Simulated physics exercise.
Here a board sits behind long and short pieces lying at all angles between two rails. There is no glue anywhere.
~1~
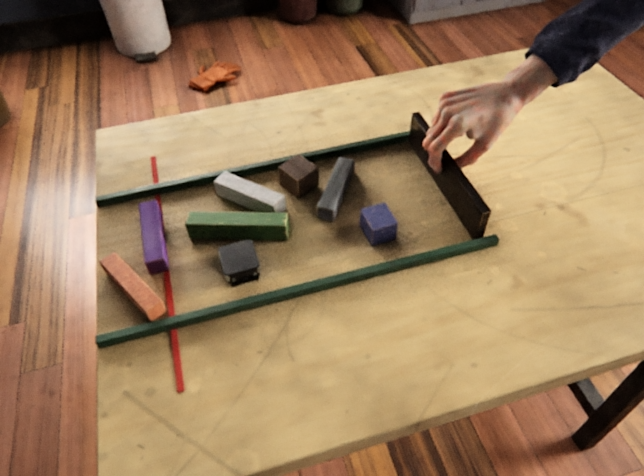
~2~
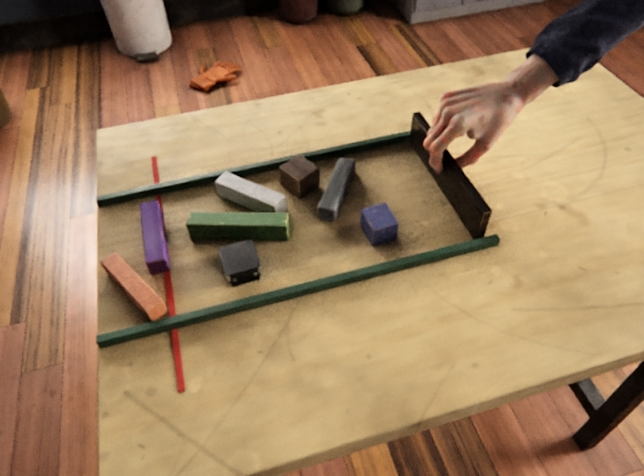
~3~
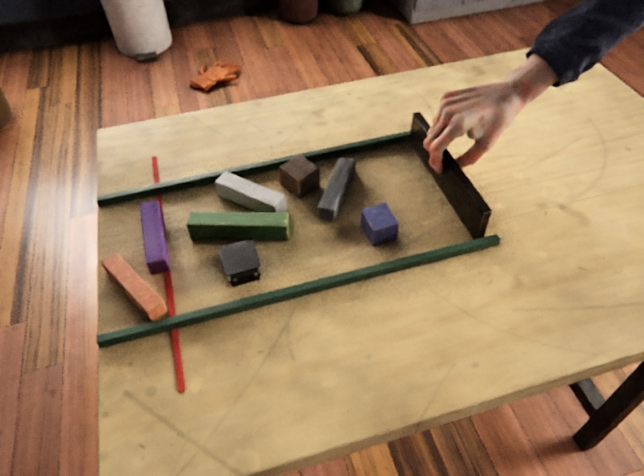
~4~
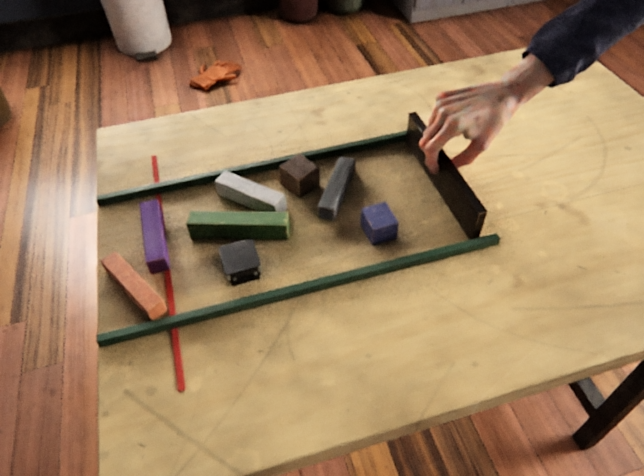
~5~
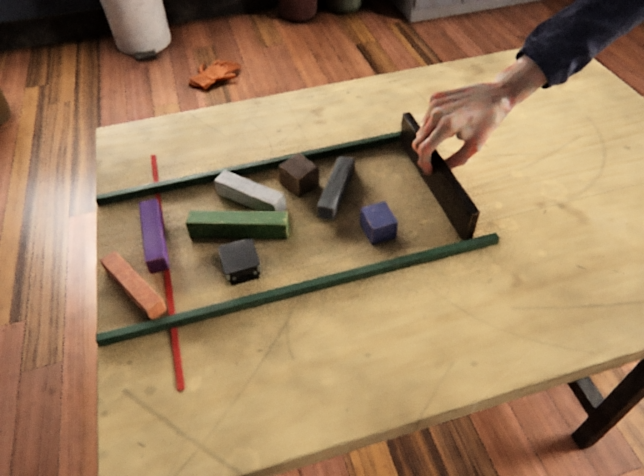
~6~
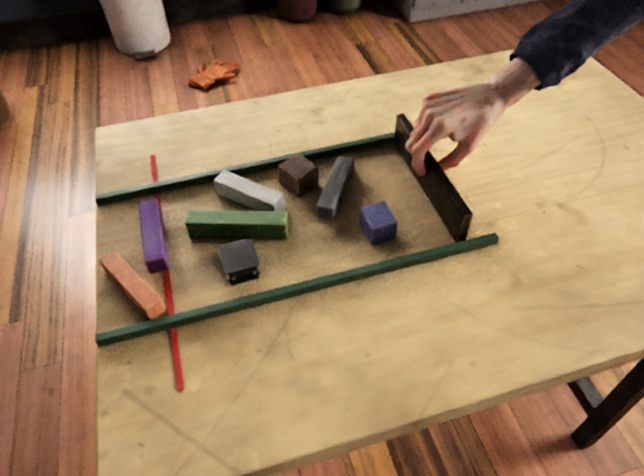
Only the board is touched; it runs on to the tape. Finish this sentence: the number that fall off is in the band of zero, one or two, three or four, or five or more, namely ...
Namely one or two.
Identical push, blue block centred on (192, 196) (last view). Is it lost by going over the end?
From that start it falls away.
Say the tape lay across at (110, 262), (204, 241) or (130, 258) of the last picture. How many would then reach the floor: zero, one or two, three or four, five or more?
Taking them in turn, five or over; zero; five or more.
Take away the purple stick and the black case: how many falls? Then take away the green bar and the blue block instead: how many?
Taking the two tries in turn, it comes to 0 and 0.
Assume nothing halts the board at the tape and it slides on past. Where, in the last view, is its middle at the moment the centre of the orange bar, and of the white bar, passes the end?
Middle approx. at (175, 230), then approx. at (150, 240).
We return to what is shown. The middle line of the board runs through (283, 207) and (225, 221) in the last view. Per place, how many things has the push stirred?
Note: First position 5; second position 7.
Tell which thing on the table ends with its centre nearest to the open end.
It's the green bar.
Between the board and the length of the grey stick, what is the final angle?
The angle is about 0 degrees.
Soon after, none off yet; orange bar at rest near (132, 284); purple stick at rest near (153, 234); black case at rest near (240, 262).
Then, none off yet; orange bar at rest near (132, 284); purple stick moved a little near (141, 236); black case moved about its own width near (217, 269).
At rest, the number that fall off is one or two; fallen, purple stick and orange bar.
